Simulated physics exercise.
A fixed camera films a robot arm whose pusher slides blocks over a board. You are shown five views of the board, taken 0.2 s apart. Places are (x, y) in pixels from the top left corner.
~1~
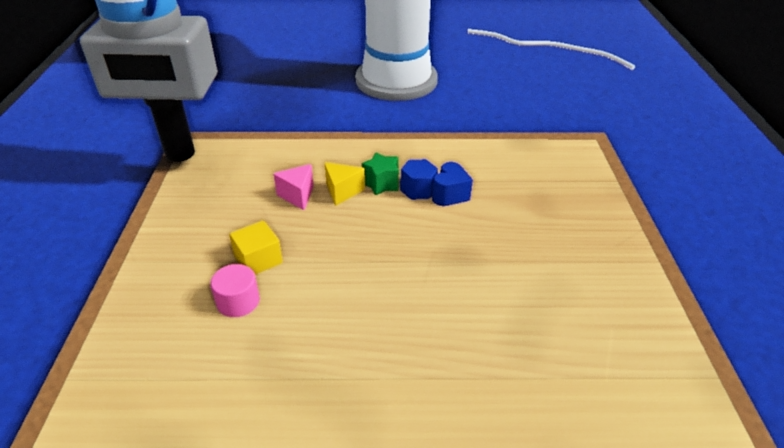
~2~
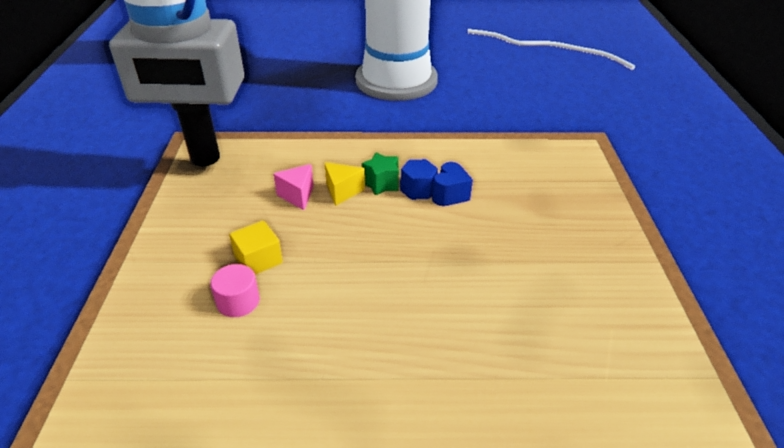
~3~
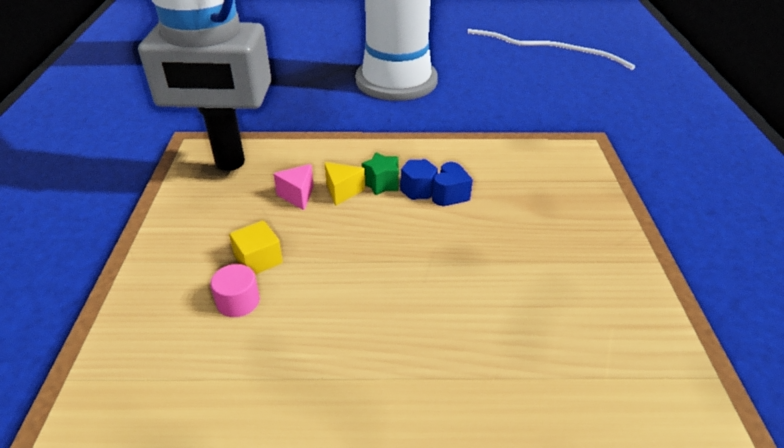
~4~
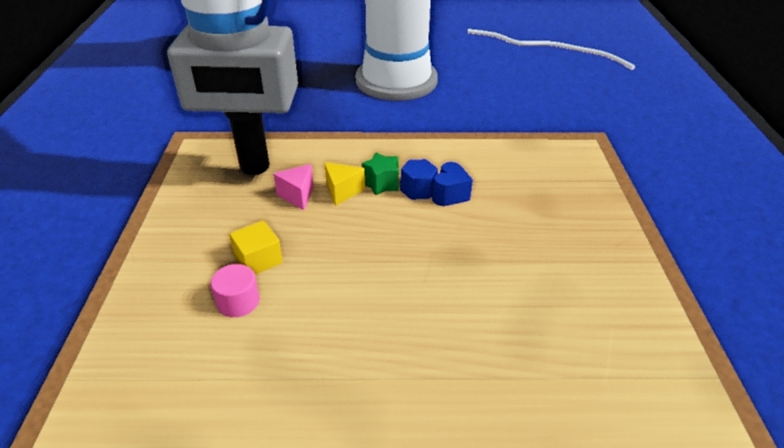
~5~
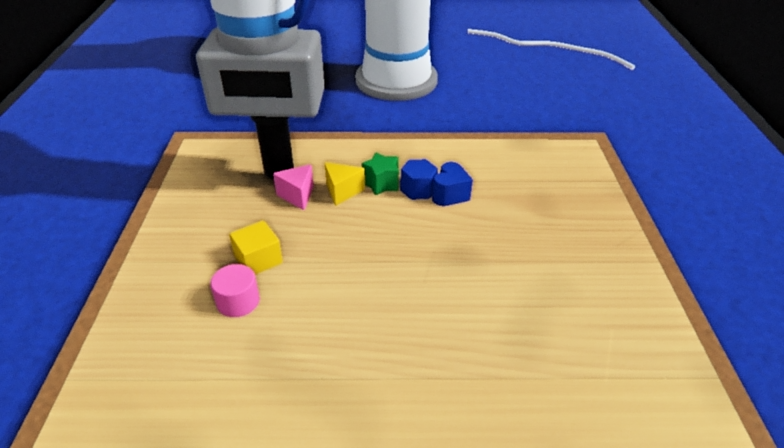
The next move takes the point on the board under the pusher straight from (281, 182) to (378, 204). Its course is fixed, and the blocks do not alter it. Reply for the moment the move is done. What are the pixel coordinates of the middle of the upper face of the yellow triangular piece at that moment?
Pixel (407, 185).
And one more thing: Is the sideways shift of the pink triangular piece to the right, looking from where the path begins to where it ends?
Answer: Yes.
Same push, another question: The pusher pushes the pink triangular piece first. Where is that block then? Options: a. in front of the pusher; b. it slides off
Option b.
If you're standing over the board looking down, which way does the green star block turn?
Top view: Counterclockwise.
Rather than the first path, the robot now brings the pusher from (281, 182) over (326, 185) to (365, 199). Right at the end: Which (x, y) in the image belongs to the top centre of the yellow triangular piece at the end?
By then it is at (389, 188).
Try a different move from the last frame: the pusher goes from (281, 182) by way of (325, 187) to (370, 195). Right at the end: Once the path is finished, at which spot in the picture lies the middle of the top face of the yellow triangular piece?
Close to (392, 185).
The first path, step by step. One third of the way, pusher (311, 179); pink triangular piece (311, 185).
Two thirds of the way, pusher (345, 187); pink triangular piece (316, 189), turned 40° clockwise; yellow triangular piece (372, 179), turned 30° clockwise.
At the end, pusher (378, 194); pink triangular piece (316, 189), turned 40° clockwise; yellow triangular piece (407, 185), turned 15° clockwise; green star block (386, 161), turned 40° anticlockwise; blue six-sided block (423, 166), turned 15° clockwise.
